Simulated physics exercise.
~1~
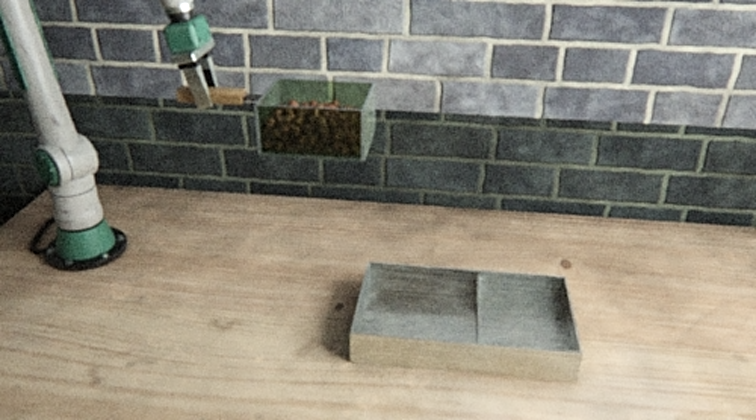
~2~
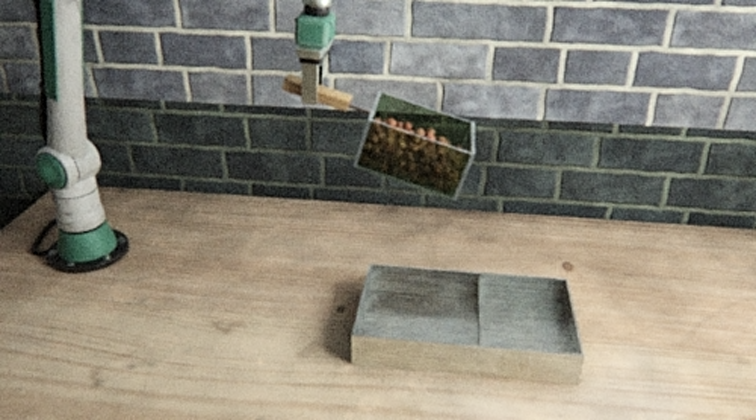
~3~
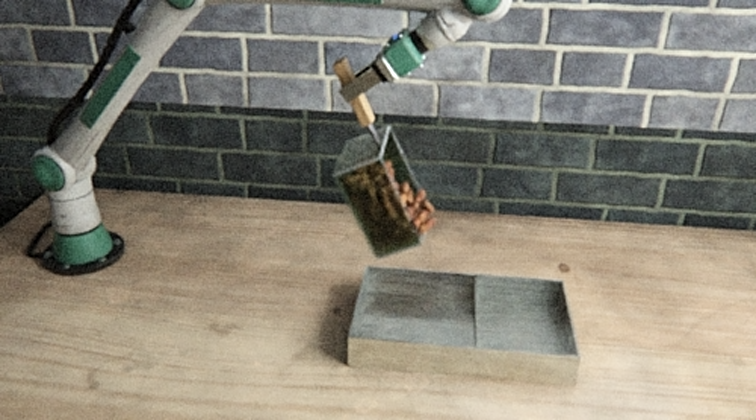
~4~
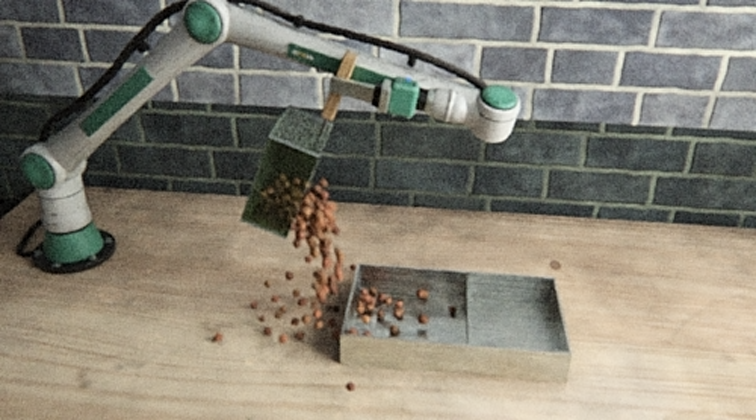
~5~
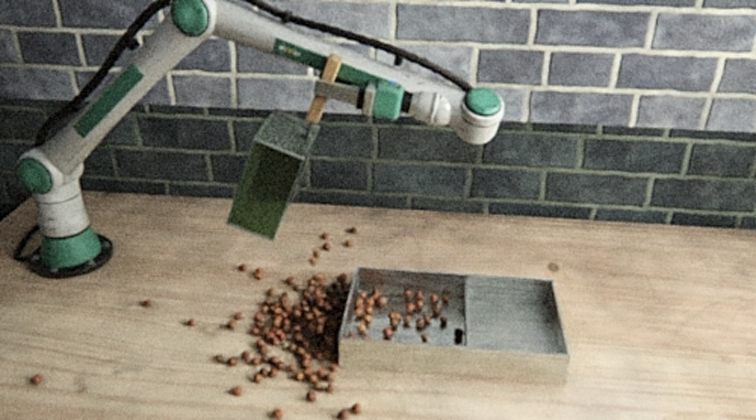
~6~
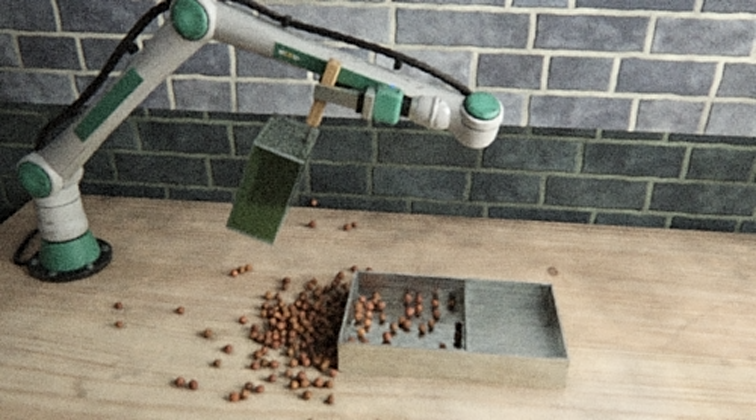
A robot arm carried a clear box of hazelnuts to the right, tipped it steeply and poured them out, but most missed the grey divided tray and piled on the wooden table beside it, with only some landing in its left part.
